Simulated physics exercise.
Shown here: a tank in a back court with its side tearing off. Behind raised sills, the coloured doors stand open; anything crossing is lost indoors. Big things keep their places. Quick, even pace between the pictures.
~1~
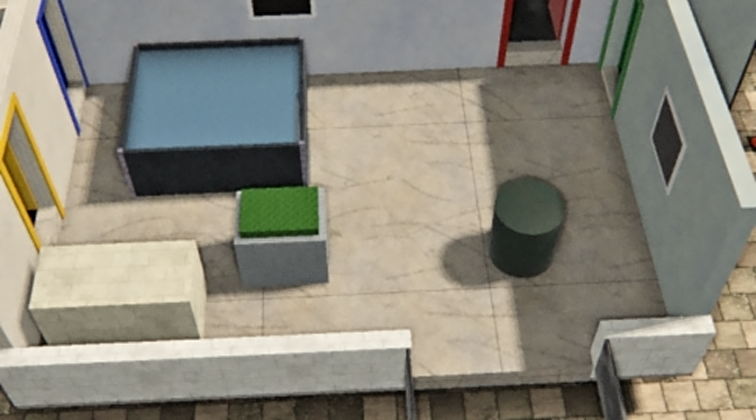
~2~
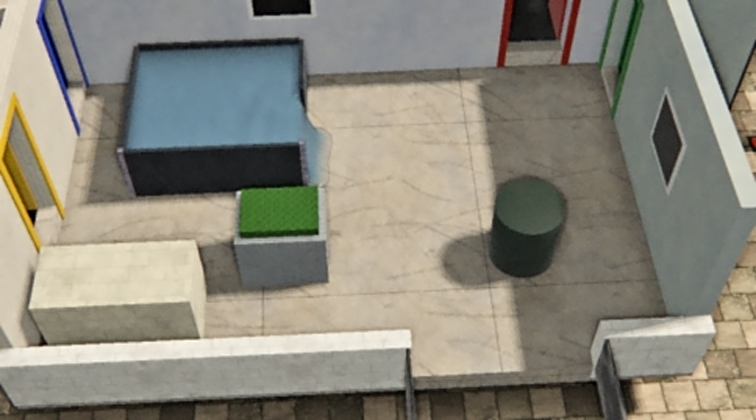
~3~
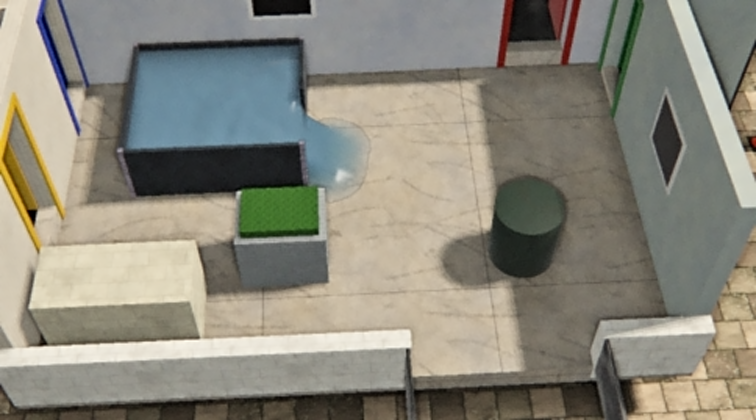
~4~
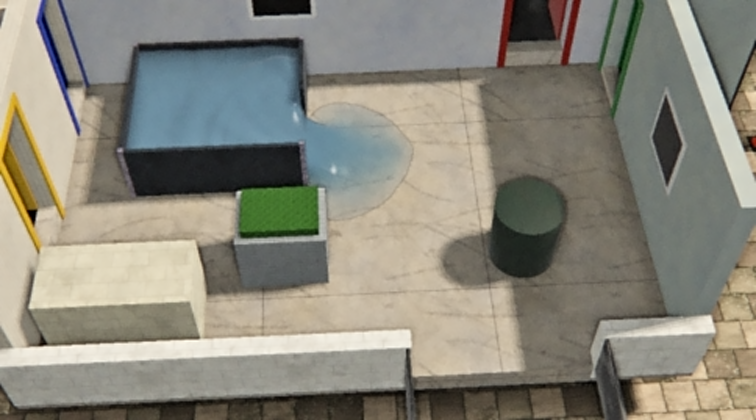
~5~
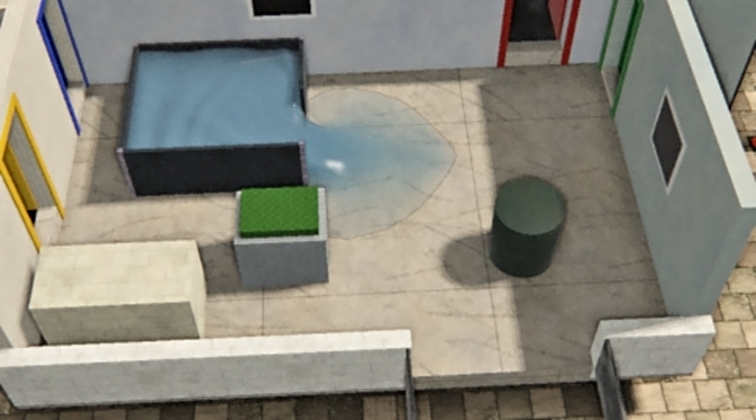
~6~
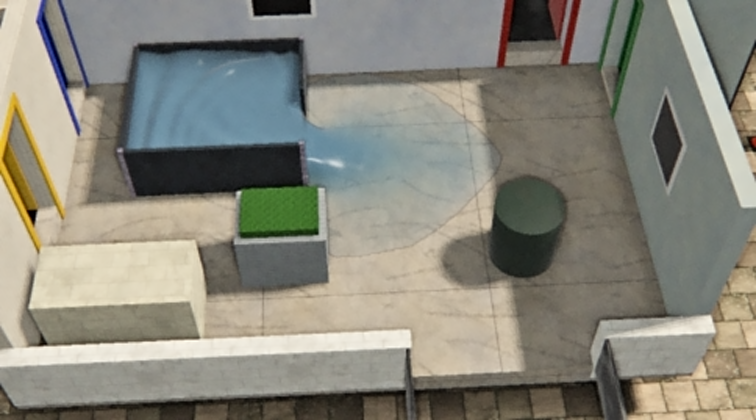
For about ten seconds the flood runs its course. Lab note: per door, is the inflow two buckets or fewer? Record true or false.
Red door true; yellow door true; blue door true; green door false.
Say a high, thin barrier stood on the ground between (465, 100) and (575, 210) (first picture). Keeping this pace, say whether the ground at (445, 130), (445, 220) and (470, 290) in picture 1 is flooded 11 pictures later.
Taking the points in the order given, they are inundated, inundated and inundated.
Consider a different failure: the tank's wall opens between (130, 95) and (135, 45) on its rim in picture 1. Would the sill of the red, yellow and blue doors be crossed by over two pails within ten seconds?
Going door by door: The red door stays safe, the yellow door stays safe, and the blue door gets too much.
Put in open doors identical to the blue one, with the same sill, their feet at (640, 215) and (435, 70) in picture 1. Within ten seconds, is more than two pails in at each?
In turn: Lets more in, keeps below it.
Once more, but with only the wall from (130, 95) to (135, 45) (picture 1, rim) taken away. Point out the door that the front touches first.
Answer: The blue door.
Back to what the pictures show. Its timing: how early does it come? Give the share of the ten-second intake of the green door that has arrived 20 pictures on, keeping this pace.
The figure is near 65 per cent.
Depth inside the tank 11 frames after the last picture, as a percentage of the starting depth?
That comes to about 58 per cent.
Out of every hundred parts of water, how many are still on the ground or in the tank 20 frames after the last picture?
My reading is around 90 percent.
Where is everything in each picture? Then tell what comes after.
In the first picture, the water tank at (216, 96) is whole and still.
In the second picture, water pours out at (302, 143) and has run to a hidden place.
In the third picture, water pours out at (303, 146) and has run to (362, 138).
In the fourth picture, water pours out at (303, 148) and has run to (408, 148).
In the fifth picture, water pours out at (303, 148) and has run to (449, 159).
In the sixth picture, the front is at (495, 160), out from the gap at (303, 147).
A moment on, water covers 45 % of the floor; the red door wet at the sill, nothing in, the yellow door not reached, the blue door not reached, the green door not reached.
Next, water covers 55 % of the floor; the red door wet at the sill, nothing in, the yellow door not reached, the blue door not reached, the green door under two buckets in.
Then, water covers 60 % of the floor; the red door wet at the sill, nothing in, the yellow door not reached, the blue door not reached, the green door far over two buckets in.
Later, water covers 65 % of the floor; the red door wet at the sill, nothing in, the yellow door not reached, the blue door not reached, the green door far over two buckets in.
In the end, water covers 85 % of the floor; the red door wet at the sill, nothing in, the yellow door not reached, the blue door wet at the sill, nothing in, the green door far over two buckets in.
